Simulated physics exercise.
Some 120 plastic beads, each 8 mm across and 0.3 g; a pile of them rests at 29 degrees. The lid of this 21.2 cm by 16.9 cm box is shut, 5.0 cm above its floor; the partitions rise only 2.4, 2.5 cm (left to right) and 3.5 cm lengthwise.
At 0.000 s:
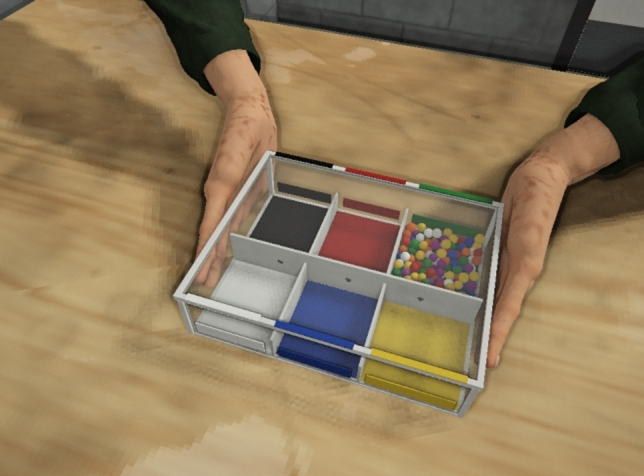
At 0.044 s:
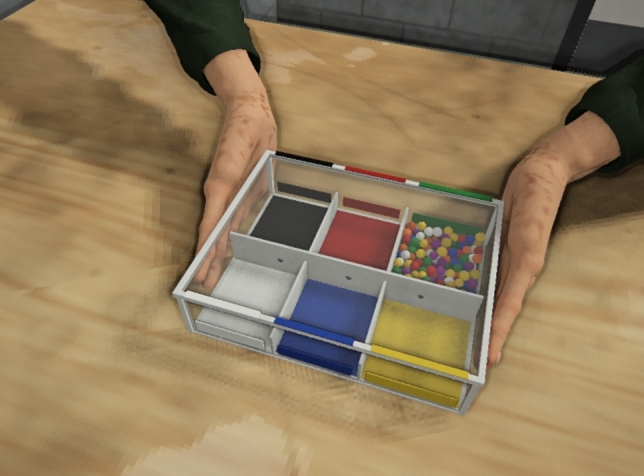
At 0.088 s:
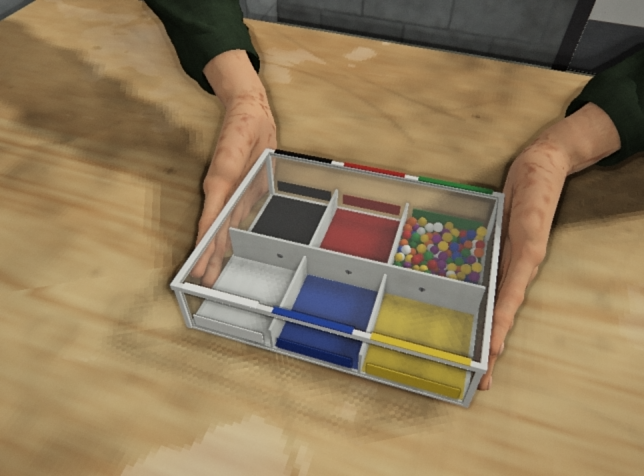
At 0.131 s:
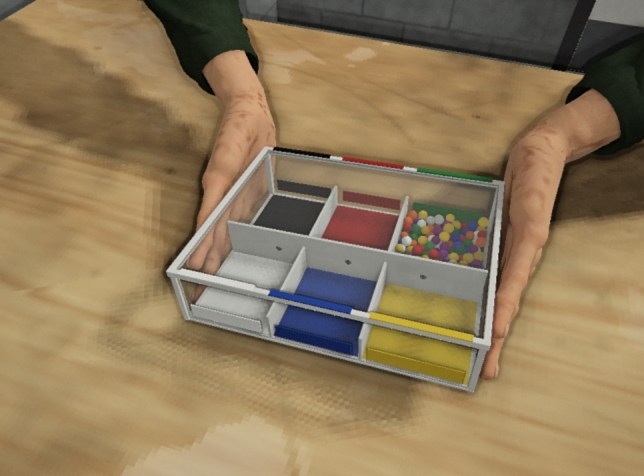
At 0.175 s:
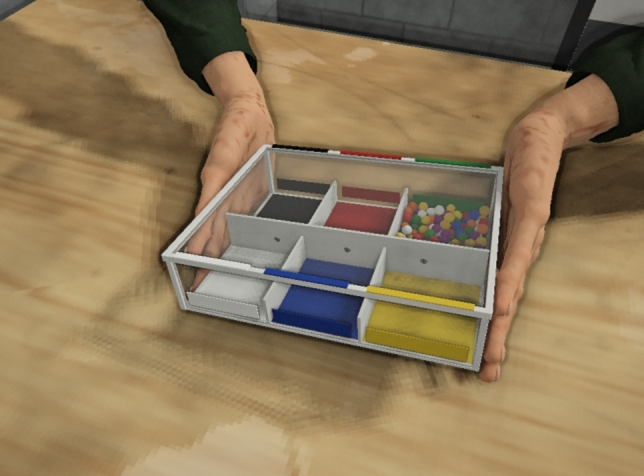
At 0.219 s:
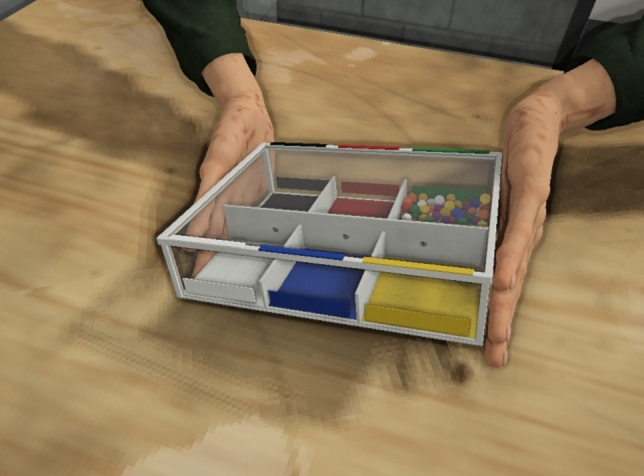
A clear-lidded box with six compartments, held between two hands above a wooden table, starts with its coloured sections seen from above. The hands tilt it, gradually at first and then faster, its front edge rising in view, while the multicoloured beads stay in the back right compartment.
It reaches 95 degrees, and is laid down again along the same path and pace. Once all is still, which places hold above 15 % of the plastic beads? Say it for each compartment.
Red yes, blue no, green yes, yellow no, white no, black yes.
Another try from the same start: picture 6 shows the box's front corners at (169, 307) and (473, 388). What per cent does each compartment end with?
Red 5, blue 25, green 40, yellow 10, white 25, black 0.
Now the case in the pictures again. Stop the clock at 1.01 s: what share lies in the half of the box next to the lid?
Roughly 60 per cent.
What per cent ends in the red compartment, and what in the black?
Red 20, black 45.
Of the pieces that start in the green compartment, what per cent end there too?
Some 40 per cent.
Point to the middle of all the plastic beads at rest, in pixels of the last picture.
Near (346, 219).
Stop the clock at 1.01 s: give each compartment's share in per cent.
Red 5; blue 0; green 85; yellow 0; white 0; black 10.
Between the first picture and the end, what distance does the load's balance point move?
Roughly 9.0 cm.
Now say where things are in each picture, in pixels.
The first frame shows box tilt 0 degrees, front corners at (182, 295) and (476, 382); green 100 %.
The second frame shows box tilt 1 degrees, front corners at (181, 292) and (477, 378).
The third frame shows box tilt 4 degrees, front corners at (179, 284) and (480, 365), lowest corner left back.
The fourth frame shows box tilt 8 degrees, front corners at (175, 271) and (483, 342), lowest corner left back.
The fifth frame shows box tilt 13 degrees, front corners at (170, 255) and (485, 311), lowest corner left back.
The sixth frame shows box tilt 17 degrees, front corners at (166, 239) and (485, 276), lowest corner left back; green 100 %. The box's pace is about 110 degrees a second.
Then, at 1.01 s, tilt 95 degrees; red 5 %, green 85 %, black 10 %.
Then, at 1.54 s, tilt 41 degrees; red 20 %, green 35 %, black 45 %.
After 2.13 s, tilt 0 degrees; red 20 %, green 35 %, black 45 %.
At rest (2.7 s), red 20 %, blue 0 %, green 35 %, yellow 0 %, white 0 %, black 45 %.
